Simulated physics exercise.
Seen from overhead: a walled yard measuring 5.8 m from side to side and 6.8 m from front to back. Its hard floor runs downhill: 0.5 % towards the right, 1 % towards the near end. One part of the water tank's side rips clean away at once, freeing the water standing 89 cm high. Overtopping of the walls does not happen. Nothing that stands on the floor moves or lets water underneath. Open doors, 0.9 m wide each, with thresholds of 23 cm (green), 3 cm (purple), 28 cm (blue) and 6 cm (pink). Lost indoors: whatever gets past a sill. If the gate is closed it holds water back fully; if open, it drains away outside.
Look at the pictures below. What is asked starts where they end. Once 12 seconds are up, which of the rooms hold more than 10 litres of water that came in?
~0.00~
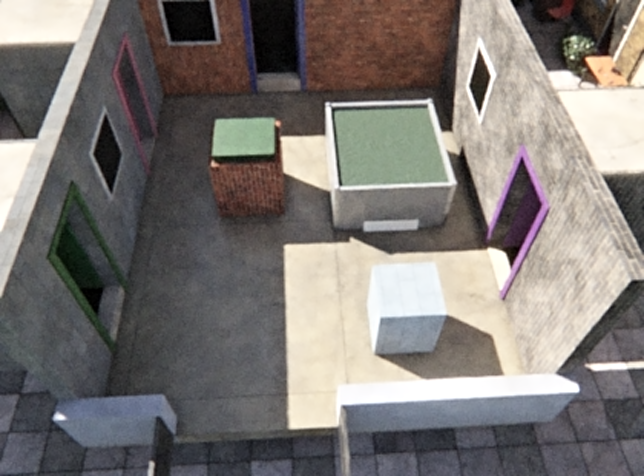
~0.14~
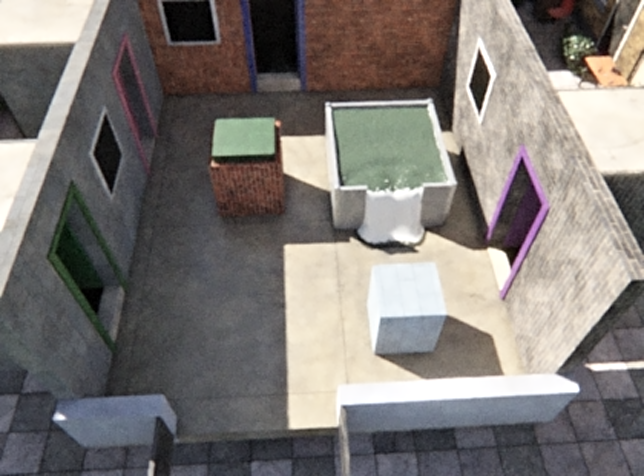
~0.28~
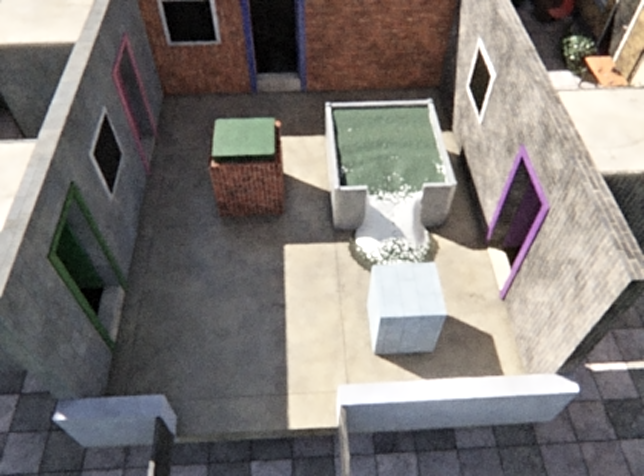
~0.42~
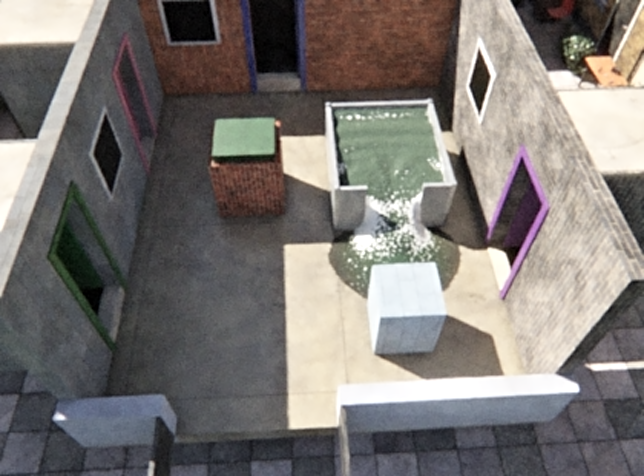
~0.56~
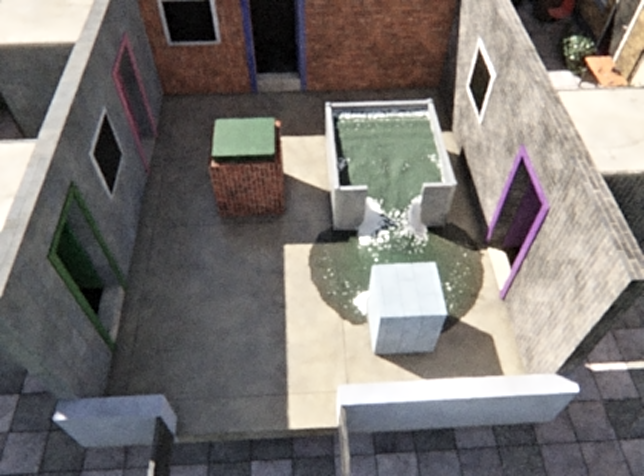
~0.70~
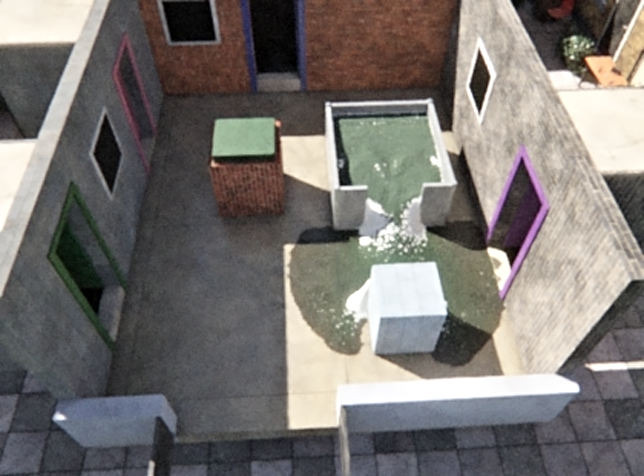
Green door - 10 litres or less. Purple door - more than 10 litres. Blue door - 10 litres or less. Pink door - 10 litres or less.
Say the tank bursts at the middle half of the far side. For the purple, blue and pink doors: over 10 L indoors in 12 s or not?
Purple exceeds; blue falls short; pink exceeds.
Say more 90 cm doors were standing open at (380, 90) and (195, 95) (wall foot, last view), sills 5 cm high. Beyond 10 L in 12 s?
The first door falls short and the second gets there.
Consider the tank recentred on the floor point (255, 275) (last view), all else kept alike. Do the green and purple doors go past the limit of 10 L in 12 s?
Green: Within limit; purple: Within limit.
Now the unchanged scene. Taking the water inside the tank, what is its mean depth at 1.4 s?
56 cm.
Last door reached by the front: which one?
That would be the blue door.
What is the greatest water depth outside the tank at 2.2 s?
Up to near 48 cm.
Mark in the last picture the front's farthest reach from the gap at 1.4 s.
Somewhere around (226, 413).
After 1.4 s water covers 25 % of the floor and is deepest (54 cm) near (398, 299); green door not reached, purple door 6 cm at the sill, 17 L in, blue door not reached, pink door not reached.
After 2.2 s water covers 40 % of the floor and is deepest (48 cm) near (522, 398); green door 7 cm at the sill, 0 L in, purple door 11 cm at the sill, 44 L in, blue door not reached, pink door not reached.
After 3.5 s water covers 50 % of the floor and is deepest (32 cm) near (398, 299); green door 15 cm at the sill, 0 L in, purple door 9 cm at the sill, 107 L in, blue door not reached, pink door not reached.
After 7.0 s water covers 80 % of the floor and is deepest (18 cm) near (522, 398); green door 12 cm at the sill, 1 L in, purple door 7 cm at the sill, 197 L in, blue door 3 cm at the sill, 0 L in, pink door 4 cm at the sill, 0 L in.
After 12.0 s water covers 100 % of the floor and is deepest (10 cm) near (509, 399); green door 6 cm at the sill, 1 L in, purple door 6 cm at the sill, 249 L in, blue door 4 cm at the sill, 0 L in, pink door 6 cm at the sill, 2 L in.
